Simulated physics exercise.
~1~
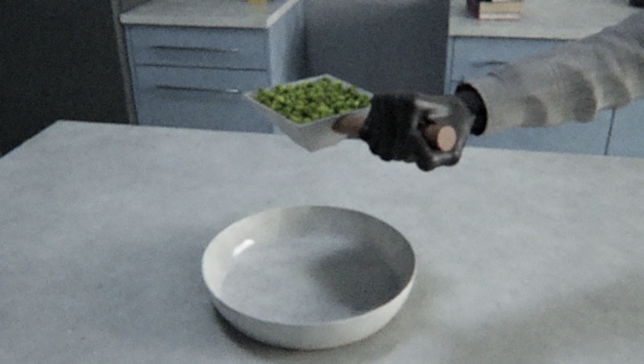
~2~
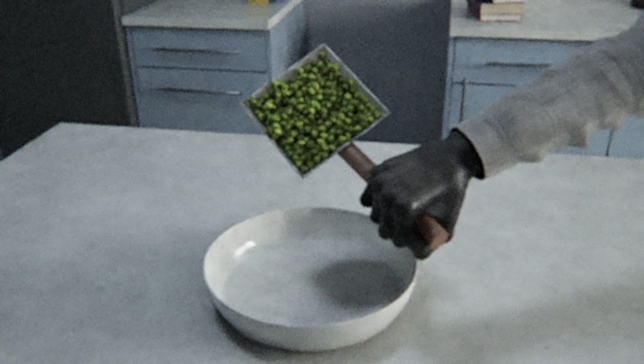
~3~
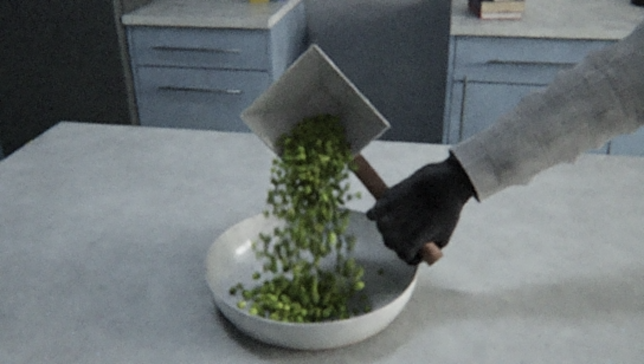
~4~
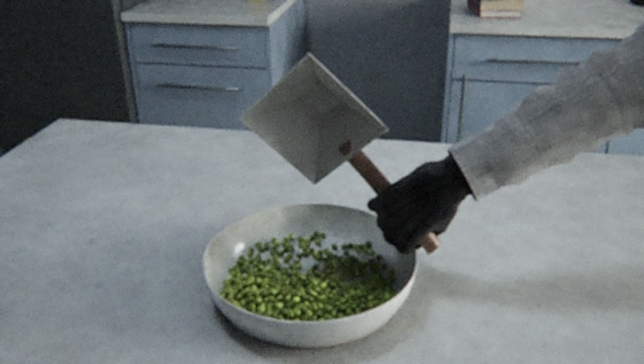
A square, pale scoop heaped with small green peas is held by its wooden handle in a dark-gloved hand above a wide, shallow, light-coloured pan on a grey countertop. The hand, reaching in from the right in a grey sleeve, tips the scoop forward until its full load faces the viewer. As it tilts further, the peas slide off the lower edge and tumble in a thick stream into the pan. The scoop empties completely and stays tipped above it, while the peas lie spread across the pan's bottom.
